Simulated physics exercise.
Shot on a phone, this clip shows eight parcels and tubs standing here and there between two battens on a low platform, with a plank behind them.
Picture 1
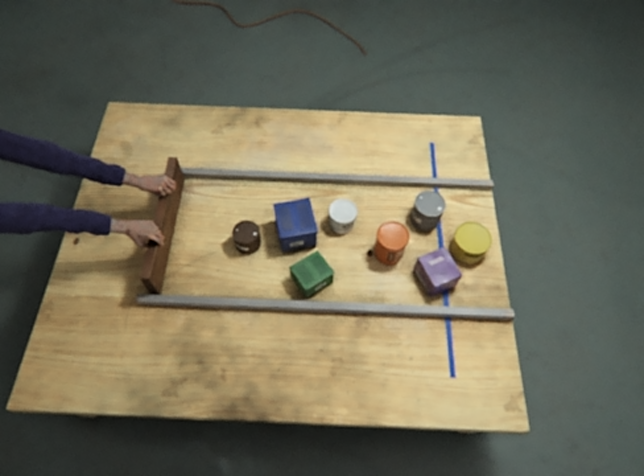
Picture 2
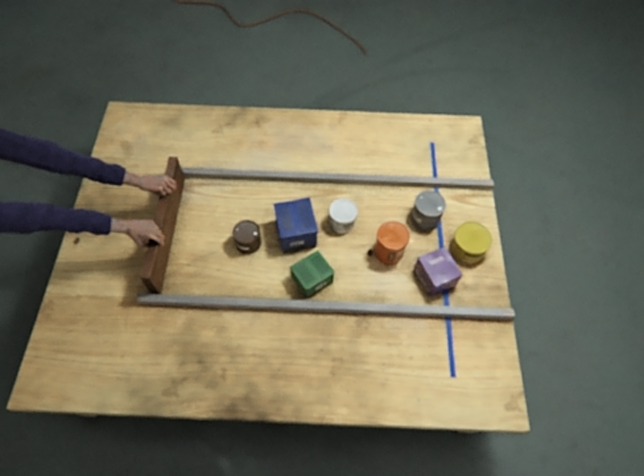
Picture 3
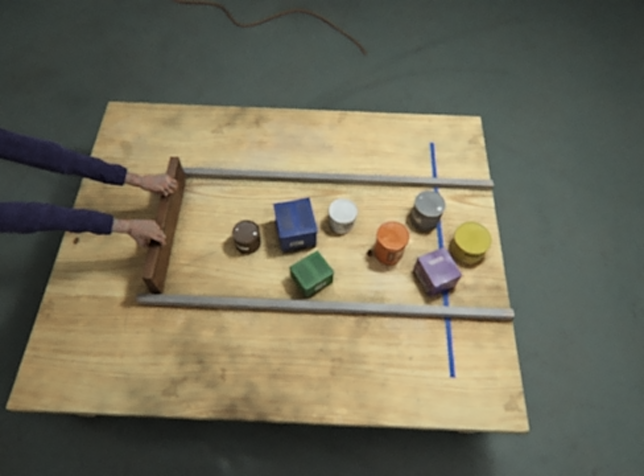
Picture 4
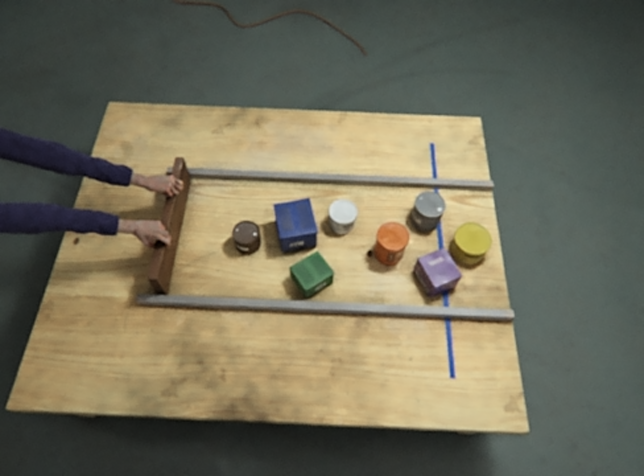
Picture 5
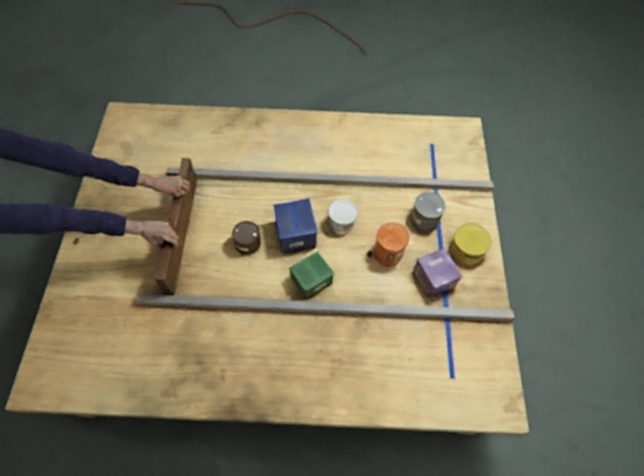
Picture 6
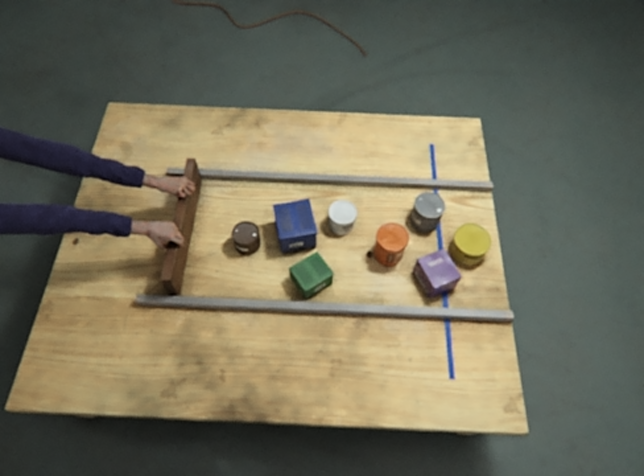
Two hands in dark blue sleeves reach in from the left and grip a brown plank on a pale wooden platform, seen from above. Between two grey battens stand a brown canister, blue and green totes, a white tub, an orange pail, and, near blue tape at right, a grey canister, purple box and yellow pail. The hands slide the plank slightly rightward, touching nothing, while the camera stays still.
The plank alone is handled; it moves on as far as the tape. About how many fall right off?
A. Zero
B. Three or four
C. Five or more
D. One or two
One or two (D).
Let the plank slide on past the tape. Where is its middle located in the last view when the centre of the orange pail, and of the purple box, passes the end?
(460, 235) and (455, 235), roughly.
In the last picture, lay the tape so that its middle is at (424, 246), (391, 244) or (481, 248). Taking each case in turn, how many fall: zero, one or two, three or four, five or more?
Taking them in turn, zero; none at all; five or over.
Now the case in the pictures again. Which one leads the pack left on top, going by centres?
It's the purple box.
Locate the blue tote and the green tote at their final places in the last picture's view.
You'll see the blue tote at (470, 227), with the green tote at (464, 293).
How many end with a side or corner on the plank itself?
4 of them.
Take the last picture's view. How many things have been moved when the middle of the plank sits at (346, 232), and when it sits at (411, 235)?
Tally at point one: 5; at point two: 8.
Soon after, none off yet; yellow pail at rest near (470, 244); purple box at rest near (437, 273); grey canister at rest near (427, 212).
By the end, the number that fall off is one or two; fallen, yellow pail.
